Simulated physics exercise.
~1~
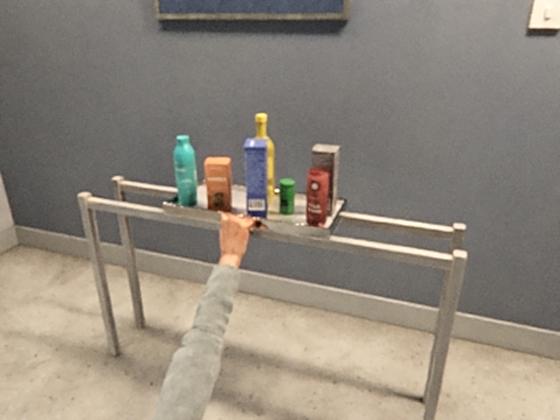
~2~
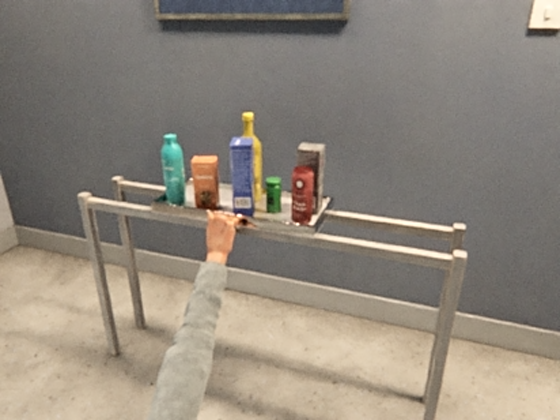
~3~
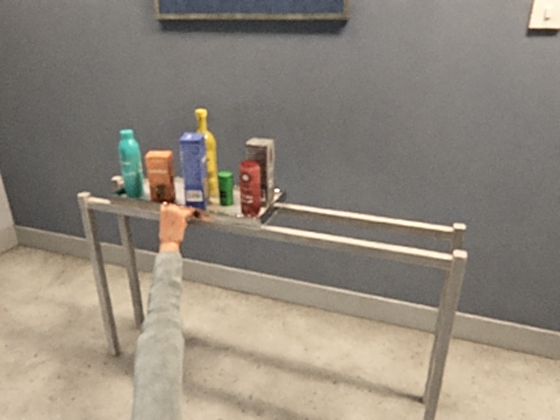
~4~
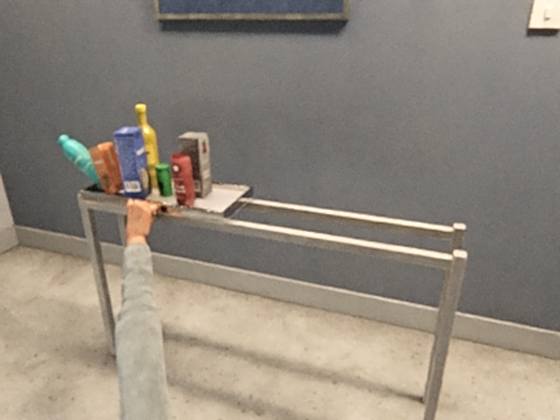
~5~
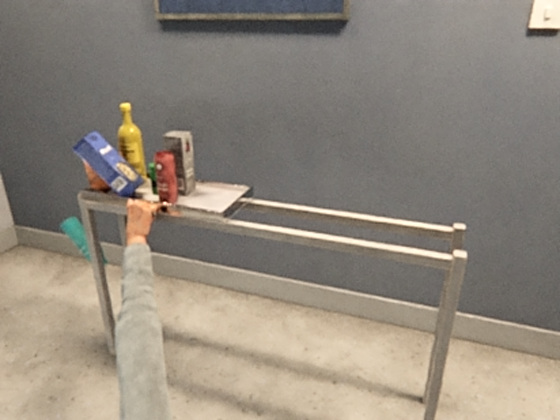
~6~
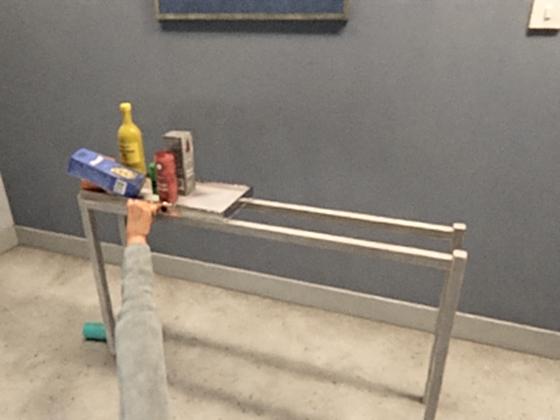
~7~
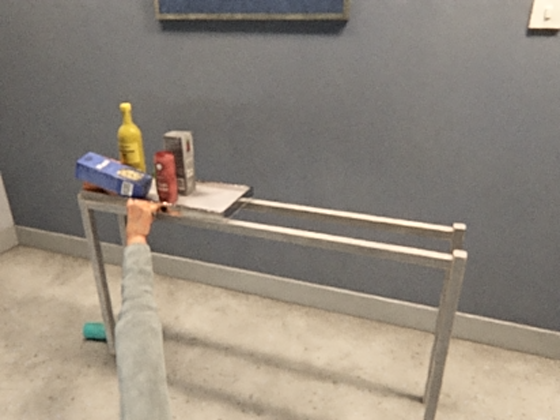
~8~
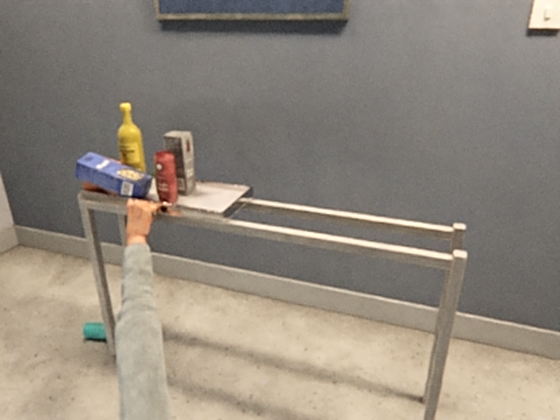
A hand in a grey sleeve pushes a tray of bottles, cartons and cans leftward along a metal rail stand, seen from the front against a blue-grey wall. From left to right stand a turquoise bottle, an orange carton, a blue carton before a yellow bottle, a green shaker, and a red can before a grey carton. At the left end the tray stops, and the turquoise bottle tips and falls to the floor. The orange and blue cartons topple leftward on the tray. The turquoise bottle ends lying below, while the yellow bottle, red can and grey carton remain upright.
